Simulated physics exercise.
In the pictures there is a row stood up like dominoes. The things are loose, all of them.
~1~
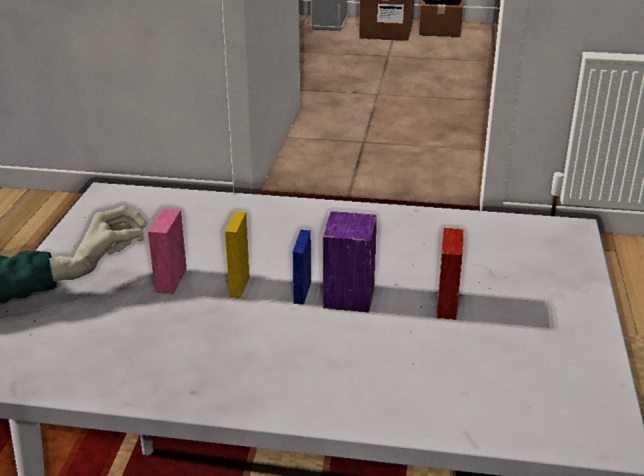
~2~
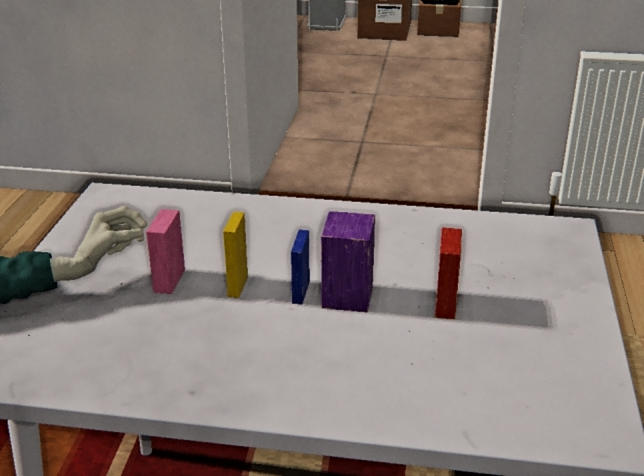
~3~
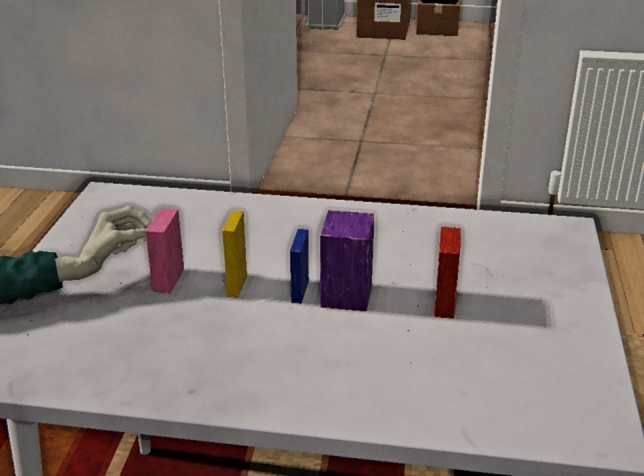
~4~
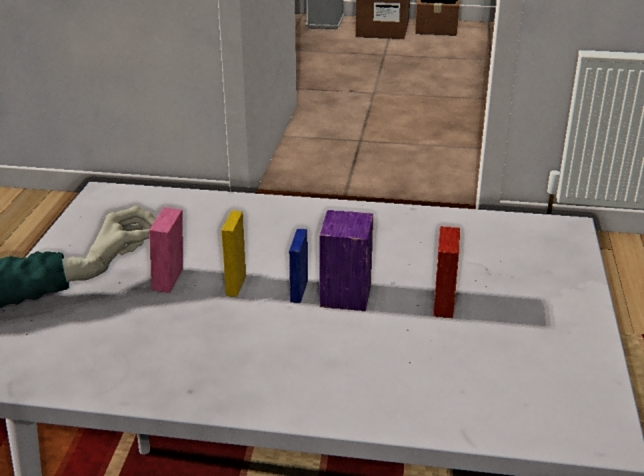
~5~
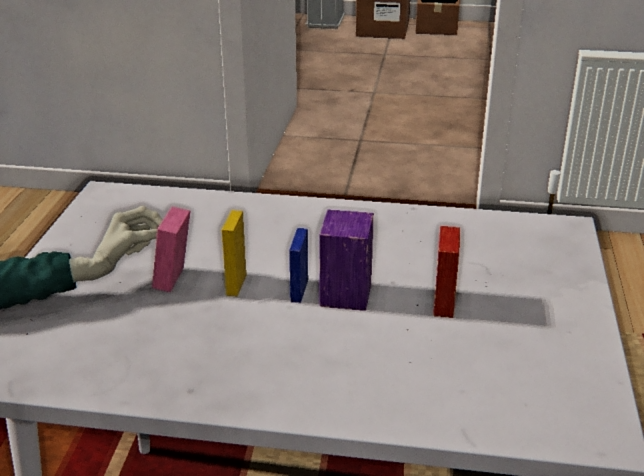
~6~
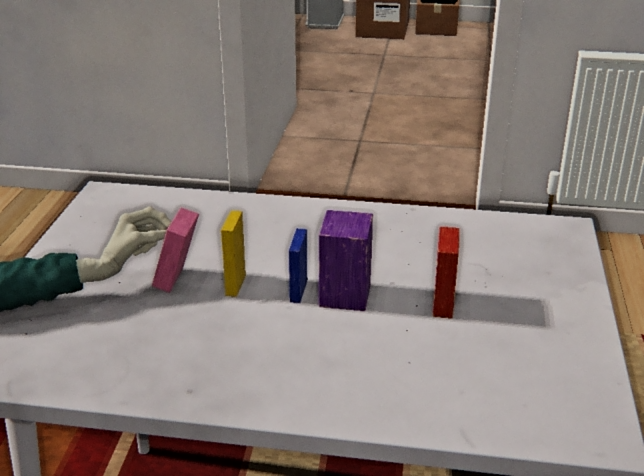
A hand in a green sleeve moved right and pushed the top of the pink board, tilting it toward the yellow one, while the yellow, blue, purple and red pieces stood still on the table.
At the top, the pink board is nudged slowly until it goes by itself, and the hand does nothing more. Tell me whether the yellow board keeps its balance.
Ha, that one wipes out, doesn't it.
Then, 0.20 s after the last picture, pink board 53° over.
Then, 0.30 s after the last picture, pink board 72° over; yellow board tipped 31° from how it was near (255, 257).
Then, 0.40 s after the last picture, pink board 78° over; yellow board tipped 60° from how it was near (271, 269); blue board tipped 17° from how it was.
At rest, tipped over on the table, yellow board; left askew, blue board; purple block in place. Seen from the same camera at the end, yellow board near (270, 268).
